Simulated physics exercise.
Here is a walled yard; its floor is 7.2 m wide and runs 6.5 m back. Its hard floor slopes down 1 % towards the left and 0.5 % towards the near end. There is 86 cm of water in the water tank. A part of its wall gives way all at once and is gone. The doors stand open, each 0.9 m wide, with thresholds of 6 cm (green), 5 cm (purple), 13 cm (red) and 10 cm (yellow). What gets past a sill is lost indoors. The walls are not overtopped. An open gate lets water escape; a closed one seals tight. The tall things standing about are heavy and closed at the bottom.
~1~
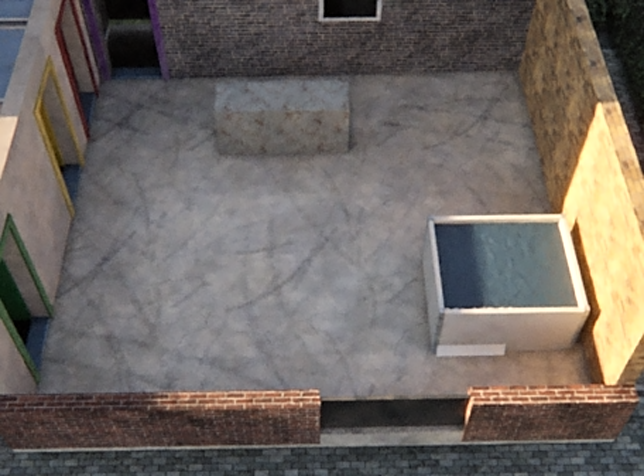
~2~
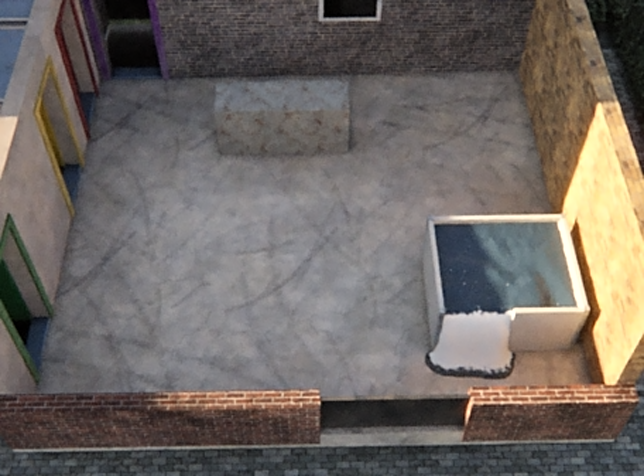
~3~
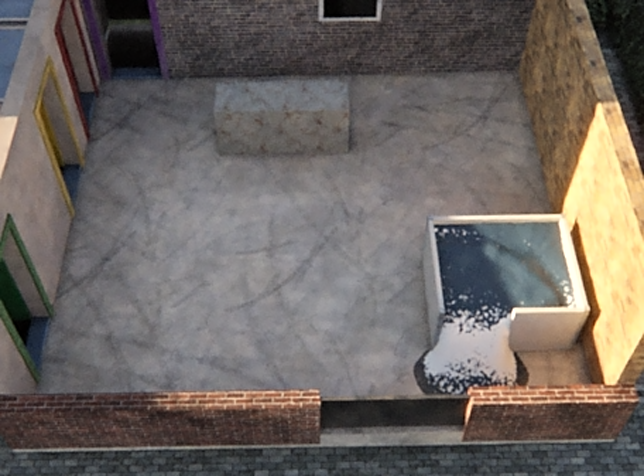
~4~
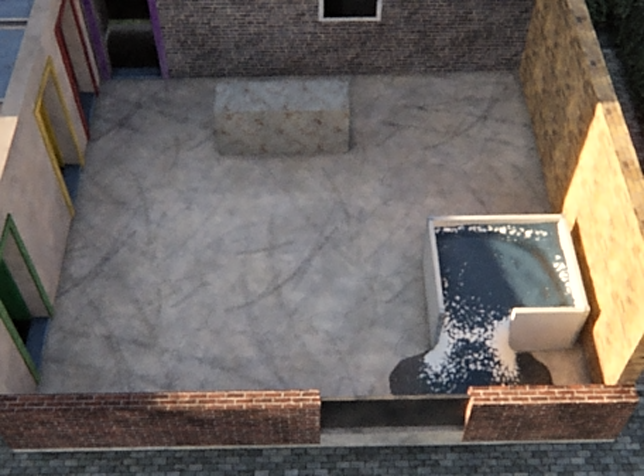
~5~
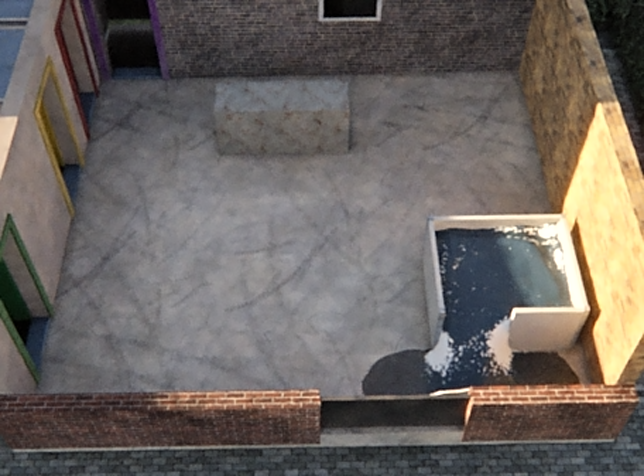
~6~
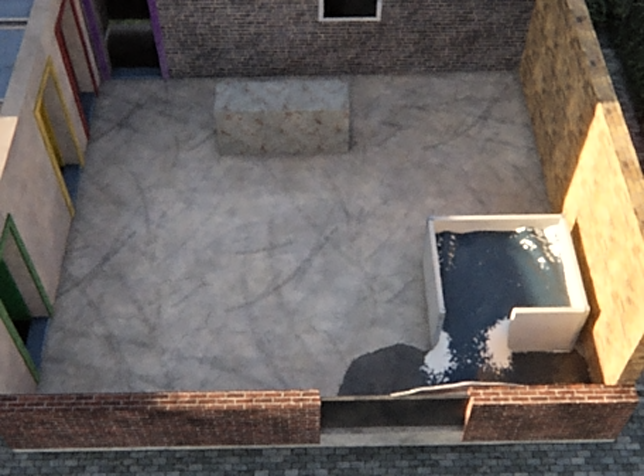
Walled yard with a water tank whose front wall gives way, water pouring out and spreading darkly across the floor to both sides.
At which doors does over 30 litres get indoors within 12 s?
Door by door: At the green door it goes over the limit; at the purple door it goes over the limit; at the red door it does not reach the limit; at the yellow door it keeps below the limit.
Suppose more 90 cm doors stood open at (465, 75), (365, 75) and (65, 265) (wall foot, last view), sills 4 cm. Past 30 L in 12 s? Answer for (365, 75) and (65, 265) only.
In turn: Under, above.
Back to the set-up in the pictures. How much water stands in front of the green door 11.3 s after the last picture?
About 8.0 cm.
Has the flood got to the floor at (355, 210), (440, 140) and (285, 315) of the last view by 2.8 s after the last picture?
In that order: Dry, flooded, wet.
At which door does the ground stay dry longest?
Last comes the purple one.
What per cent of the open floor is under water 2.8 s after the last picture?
About 55 per cent.
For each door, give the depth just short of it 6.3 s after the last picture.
Depths in cm: Green 12, purple 11, red 5, yellow 7.
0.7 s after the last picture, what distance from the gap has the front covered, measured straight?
Roughly 4.4 m.
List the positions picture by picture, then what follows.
In the first frame, still water, 86 cm deep, in the water tank at (504, 266).
In the second frame, the front is at (508, 367), 0.6 m from the gap at (473, 333); 0.3 m2 of floor is under water; 85 cm left at the back of the water tank.
In the third frame, water pours out at (472, 336) and has run 0.9 m, to a hidden place; typically 13 cm deep outside, 84 cm at the water tank's back.
In the fourth frame, the front is at a hidden place, 1.3 m from the gap at (472, 337); 1.6 m2 of floor is under water; 75 cm left at the back of the water tank.
In the fifth frame, water pours out at (472, 337) and has run 1.7 m, to a hidden place; typically 12 cm deep outside, 73 cm at the water tank's back.
In the sixth frame, the front is at a hidden place, 2.1 m from the gap at (472, 337); 2.4 m2 of floor is under water; 71 cm left at the back of the water tank.
Then, 0.7 s after the last picture water covers 15 % of the floor and is deepest (56 cm) near (469, 414); green door not reached, purple door not reached, red door not reached, yellow door not reached.
Then, 1.5 s after the last picture water covers 35 % of the floor and is deepest (43 cm) near (568, 411); green door 11 cm at the sill, 0 L in, purple door not reached, red door not reached, yellow door not reached.
Then, 2.8 s after the last picture water covers 55 % of the floor and is deepest (29 cm) near (469, 414); green door 17 cm at the sill, 88 L in, purple door not reached, red door not reached, yellow door 8 cm at the sill, 0 L in.
Then, 6.3 s after the last picture water covers 70 % of the floor and is deepest (16 cm) near (483, 413); green door 12 cm at the sill, 218 L in, purple door 11 cm at the sill, 26 L in, red door 5 cm at the sill, 0 L in, yellow door 7 cm at the sill, 0 L in.
Then, 11.3 s after the last picture water covers 80 % of the floor and is deepest (10 cm) near (79, 188); green door 8 cm at the sill, 266 L in, purple door 8 cm at the sill, 86 L in, red door 9 cm at the sill, 0 L in, yellow door 9 cm at the sill, 0 L in.
